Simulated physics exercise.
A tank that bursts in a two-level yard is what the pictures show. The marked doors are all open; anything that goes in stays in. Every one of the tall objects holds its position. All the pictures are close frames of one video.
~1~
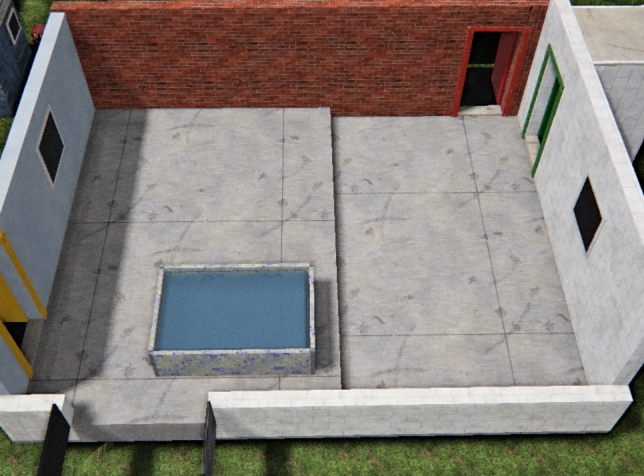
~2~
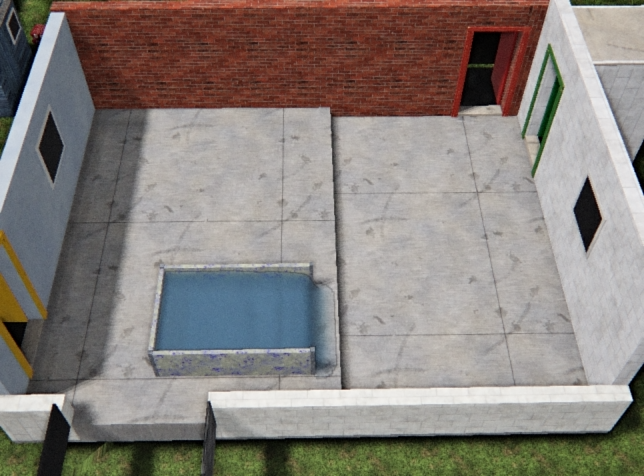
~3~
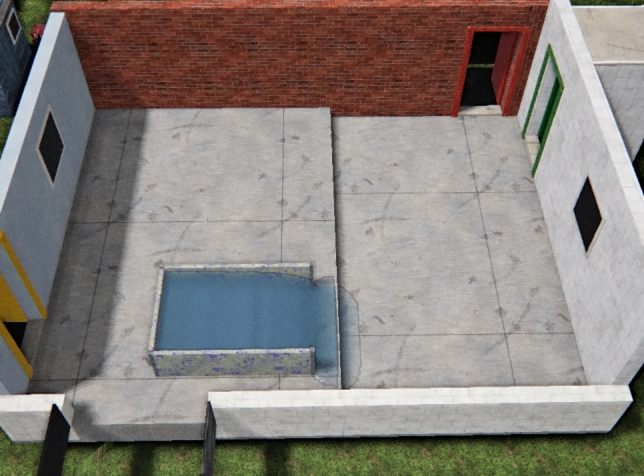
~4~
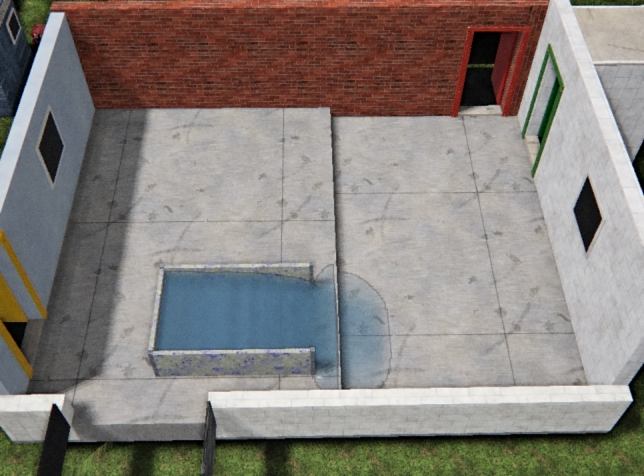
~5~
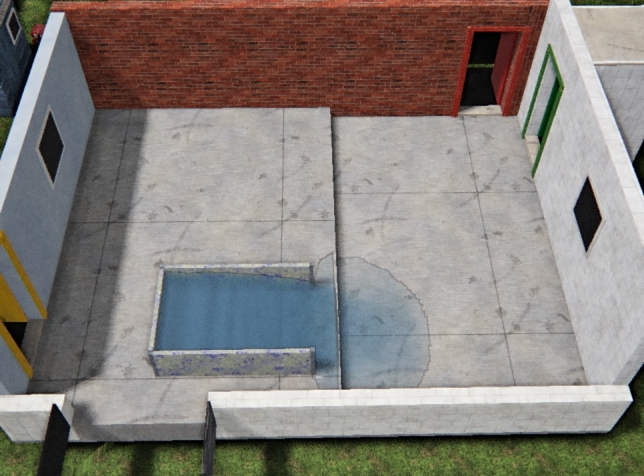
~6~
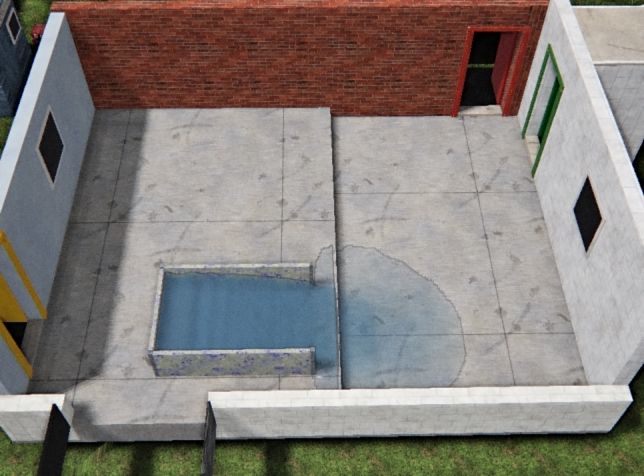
A tank of blue water burst open on its right side in a walled concrete yard, and the water poured out, crossed the step and fanned out over the right half of the floor.
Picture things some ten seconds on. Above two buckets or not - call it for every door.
Yellow door: Not above two buckets; red door: Above two buckets; green door: Not above two buckets.
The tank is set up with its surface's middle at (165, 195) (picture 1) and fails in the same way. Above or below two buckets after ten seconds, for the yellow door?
One at a time, the yellow door misses the threshold.
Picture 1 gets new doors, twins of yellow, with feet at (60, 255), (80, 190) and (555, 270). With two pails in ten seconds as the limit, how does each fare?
Sure - the first stays short, the second stays short, the third gets past.
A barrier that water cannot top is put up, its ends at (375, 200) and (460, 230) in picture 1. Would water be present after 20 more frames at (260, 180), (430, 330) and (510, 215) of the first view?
First spared, then soaked, then soaked.
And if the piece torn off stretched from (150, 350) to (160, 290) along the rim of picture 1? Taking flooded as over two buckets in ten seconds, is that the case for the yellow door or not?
Outcome - yellow: Above threshold.
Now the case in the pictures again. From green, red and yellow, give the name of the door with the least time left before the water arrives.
The door marked green.
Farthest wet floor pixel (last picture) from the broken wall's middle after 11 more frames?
Somewhere near (539, 221).
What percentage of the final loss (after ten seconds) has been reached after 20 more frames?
It comes to around 0 per cent.
A moment on, water covers 25 % of the floor; the yellow door not reached, the red door not reached, the green door not reached.
Next, water covers 30 % of the floor; the yellow door not reached, the red door not reached, the green door not reached.
Then, water covers 35 % of the floor; the yellow door not reached, the red door not reached, the green door wet at the sill, nothing in.
Later, water covers 45 % of the floor; the yellow door not reached, the red door over two buckets in, the green door wet at the sill, nothing in.
In the end, water covers 50 % of the floor; the yellow door not reached, the red door far over two buckets in, the green door wet at the sill, nothing in.
